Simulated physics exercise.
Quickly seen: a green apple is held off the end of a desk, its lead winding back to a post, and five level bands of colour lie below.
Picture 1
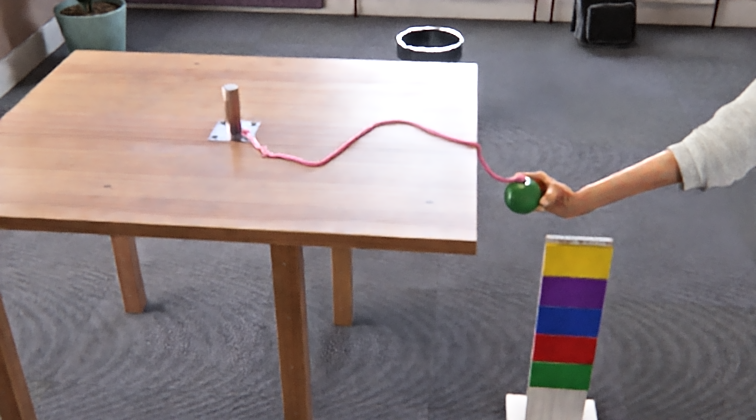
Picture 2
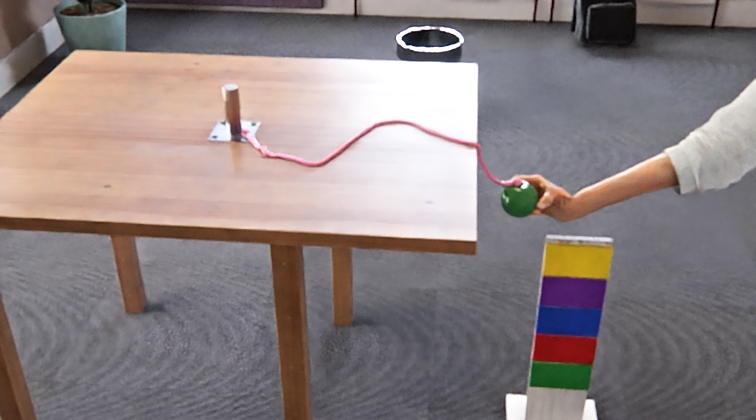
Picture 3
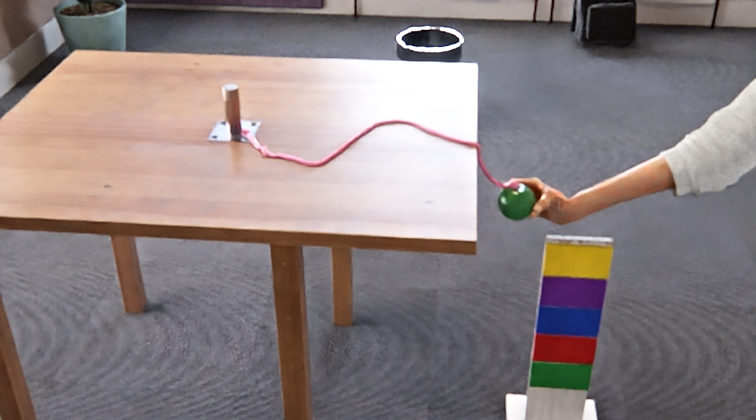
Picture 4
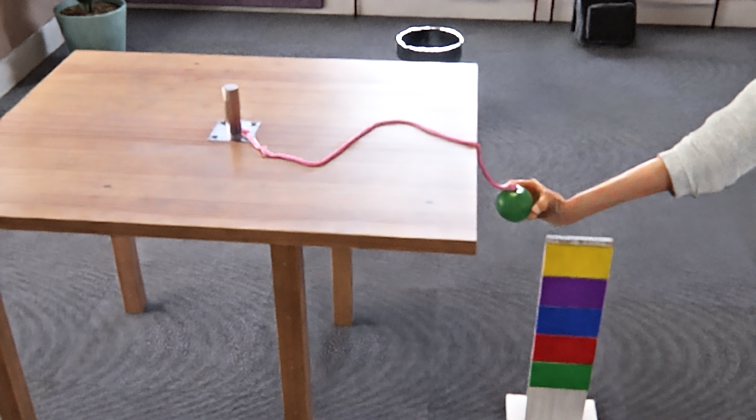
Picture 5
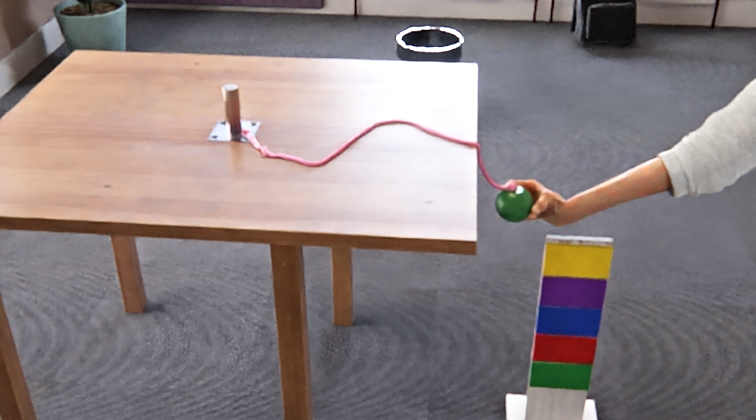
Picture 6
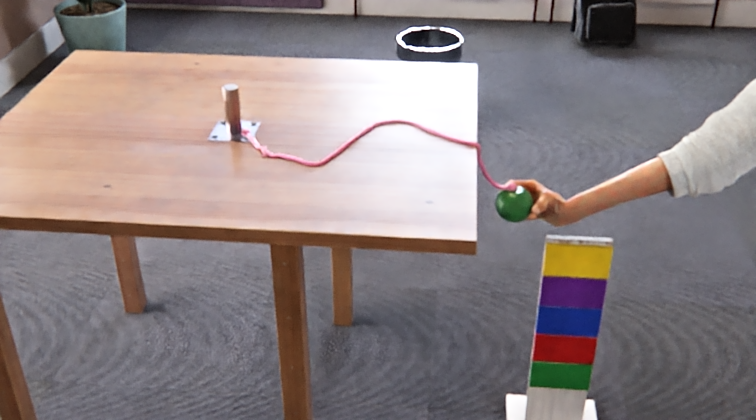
In a carpeted room, a hand holds a green ball just off the right edge of a wooden table, its pink cord winding back to a short post; the hand shifts slightly down and left, then stays nearly still.
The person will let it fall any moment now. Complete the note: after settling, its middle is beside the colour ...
... Blue.
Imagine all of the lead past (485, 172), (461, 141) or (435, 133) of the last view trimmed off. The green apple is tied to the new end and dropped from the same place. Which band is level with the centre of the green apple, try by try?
Purple; yellow; no band.
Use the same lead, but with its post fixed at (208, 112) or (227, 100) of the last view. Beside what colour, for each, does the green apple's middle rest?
Result 1: Purple. Result 2: Purple.
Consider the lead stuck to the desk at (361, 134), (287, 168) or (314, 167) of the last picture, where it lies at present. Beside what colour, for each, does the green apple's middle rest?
Lab note: Try 1 yellow; try 2 purple; try 3 purple.
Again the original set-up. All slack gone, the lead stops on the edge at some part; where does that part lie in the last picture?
Pixel (380, 123).
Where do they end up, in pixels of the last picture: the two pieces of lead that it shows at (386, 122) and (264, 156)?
About (478, 161), and the other about (309, 136).
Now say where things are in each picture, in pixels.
Green apple (523, 196); yellow (578, 263); purple (573, 293); blue (569, 322); red (565, 350); green (561, 377), in the first picture.
Green apple (519, 199); lead through (258, 148) (306, 163) (354, 139) (403, 121) (466, 143), in the second picture.
Green apple (517, 202), in the third picture.
Green apple (515, 203); lead through (258, 148) (306, 163) (354, 139) (403, 121) (466, 143), in the fourth picture.
Green apple (514, 204), in the fifth picture.
Green apple (514, 204); lead through (258, 148) (306, 163) (354, 139) (403, 121) (466, 143), in the sixth picture.
A little later, apple near (462, 298); level with purple.
Next, apple near (483, 319); level with blue.
When it is over, apple near (470, 319); level with blue. The lead holds its middle at blue.
